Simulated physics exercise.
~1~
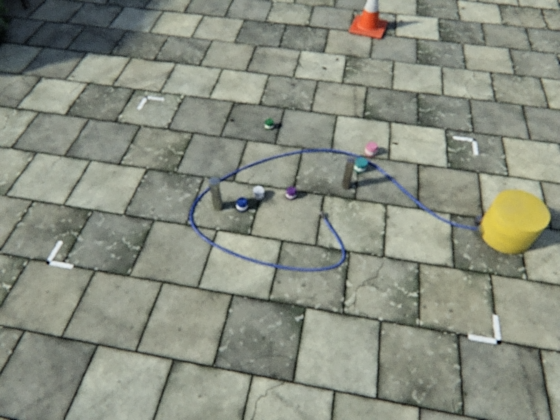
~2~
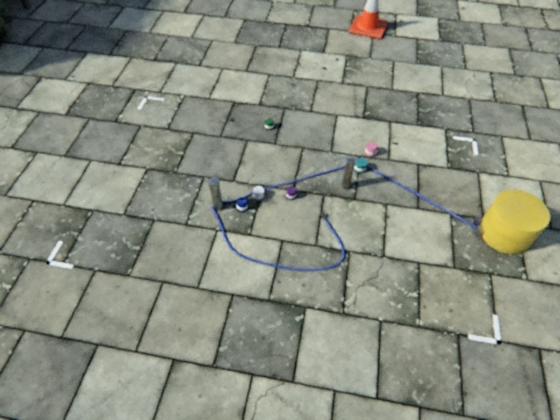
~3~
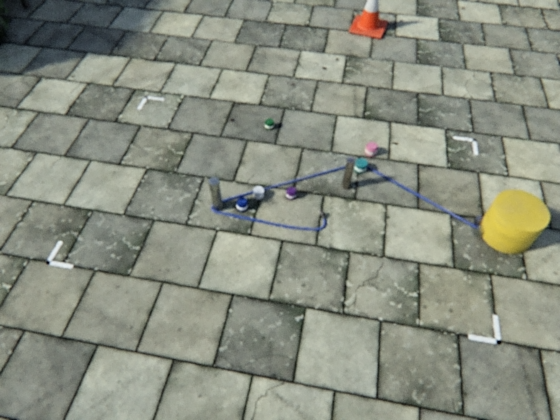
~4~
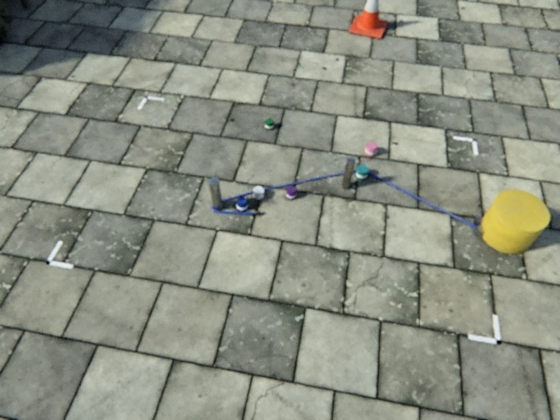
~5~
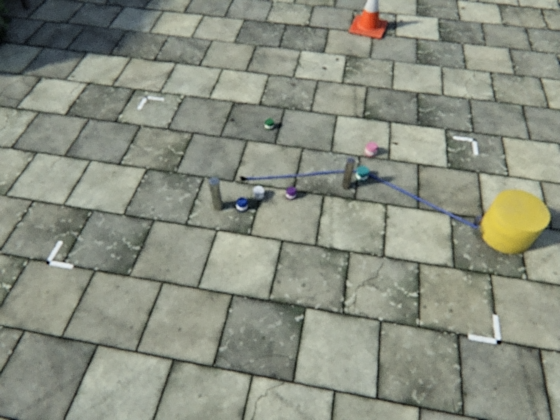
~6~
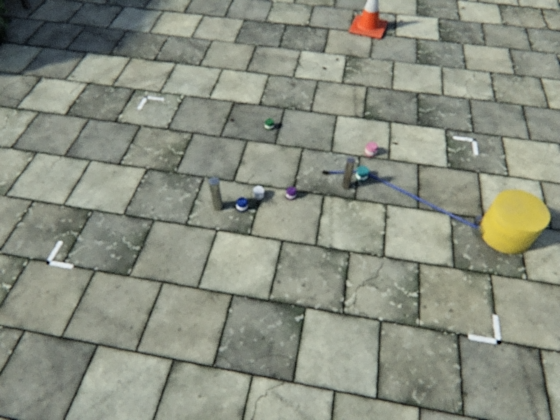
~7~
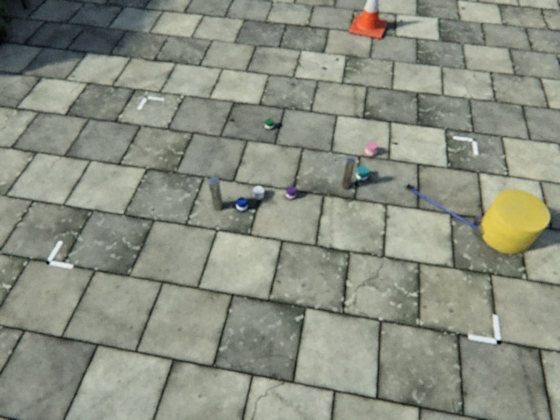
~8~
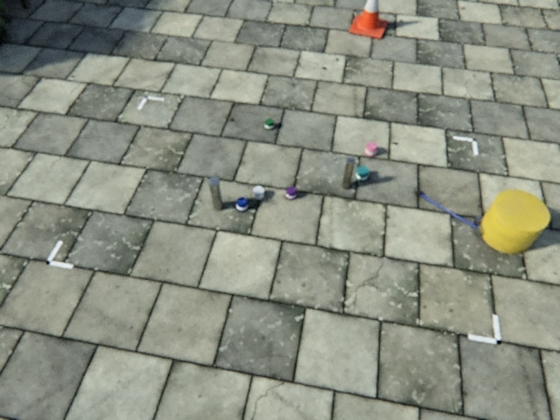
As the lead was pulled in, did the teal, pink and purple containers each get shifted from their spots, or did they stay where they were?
Only the teal one shifted, and just a little, near the right-hand post. The pink one hardly stirred and the purple one kept its place.
